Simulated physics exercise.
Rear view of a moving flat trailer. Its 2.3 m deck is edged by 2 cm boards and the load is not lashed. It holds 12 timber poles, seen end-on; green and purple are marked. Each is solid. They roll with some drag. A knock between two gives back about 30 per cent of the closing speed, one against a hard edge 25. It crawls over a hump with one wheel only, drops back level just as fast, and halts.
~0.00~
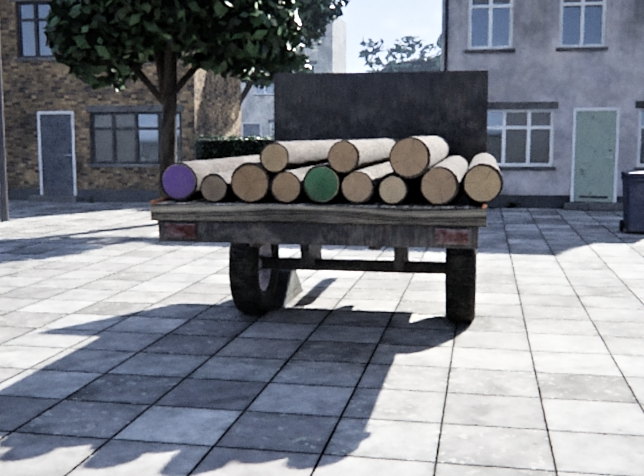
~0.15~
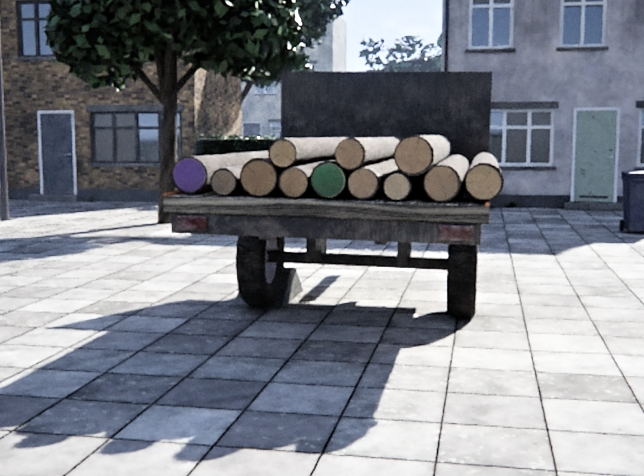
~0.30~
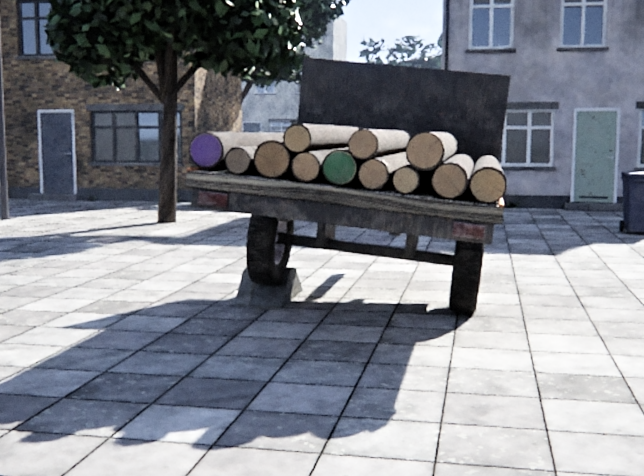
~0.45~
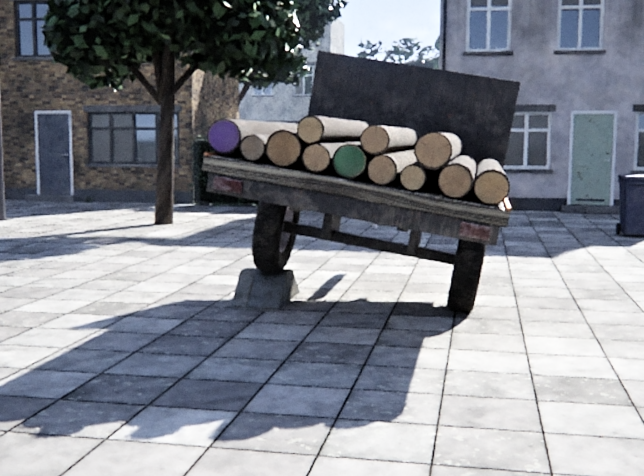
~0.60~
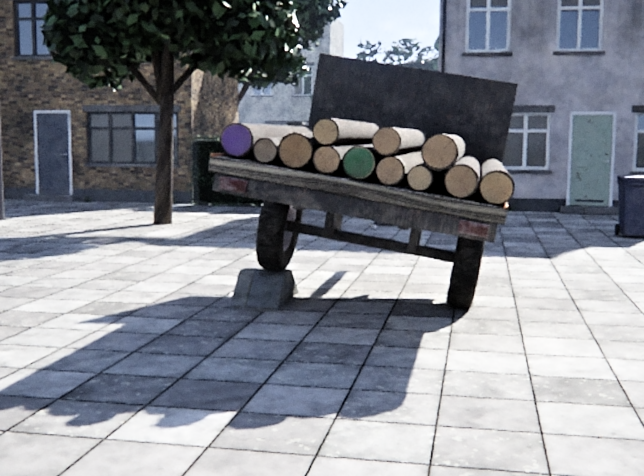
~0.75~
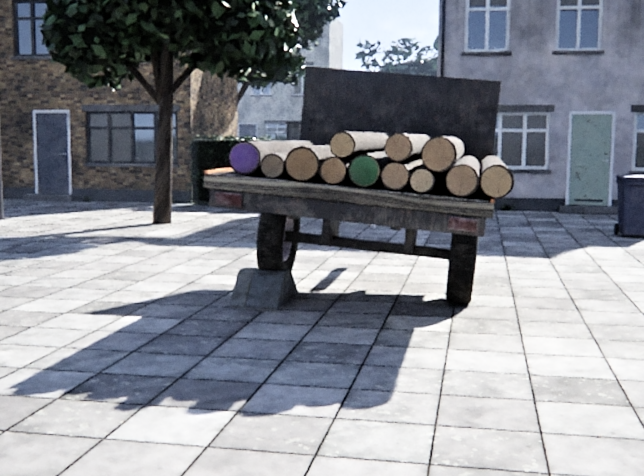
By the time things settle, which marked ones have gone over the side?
The green one remains on the deck; the purple one is still aboard.
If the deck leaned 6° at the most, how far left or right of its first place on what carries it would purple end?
Some 0 cm leftwards.
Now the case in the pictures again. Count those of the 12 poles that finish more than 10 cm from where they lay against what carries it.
12 of them.
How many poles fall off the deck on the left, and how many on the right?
On the left 0, on the right 2.
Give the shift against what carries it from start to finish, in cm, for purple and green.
About: Purple 25, green 20.
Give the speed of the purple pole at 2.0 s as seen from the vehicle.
Near 0.0 m/s.
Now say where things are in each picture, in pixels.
Green (321, 184), purple (177, 182); 9 of the 12 make up the bottom layer, in the first picture.
Green (327, 180), purple (188, 176); the deck is a shade lower on the right, in the second picture.
Green (339, 168), purple (205, 150); the deck slopes 6° down to the right, in the third picture.
Green (349, 161), purple (223, 137); the deck slopes 9° down to the right, in the fourth picture.
Green (359, 163), purple (236, 140); the deck slopes 9° down to the right, in the fifth picture.
Green (364, 171), purple (243, 158); the deck slopes 5° down to the right, in the sixth picture.
Then, 2.0 s in, green is on the deck, 95 cm from the right edge; purple is on the deck, 40 cm from the left edge; 2 off so far.
In the end (3.5 s), green is on the deck, 95 cm from the right edge; purple is on the deck, 40 cm from the left edge; 2 off so far.
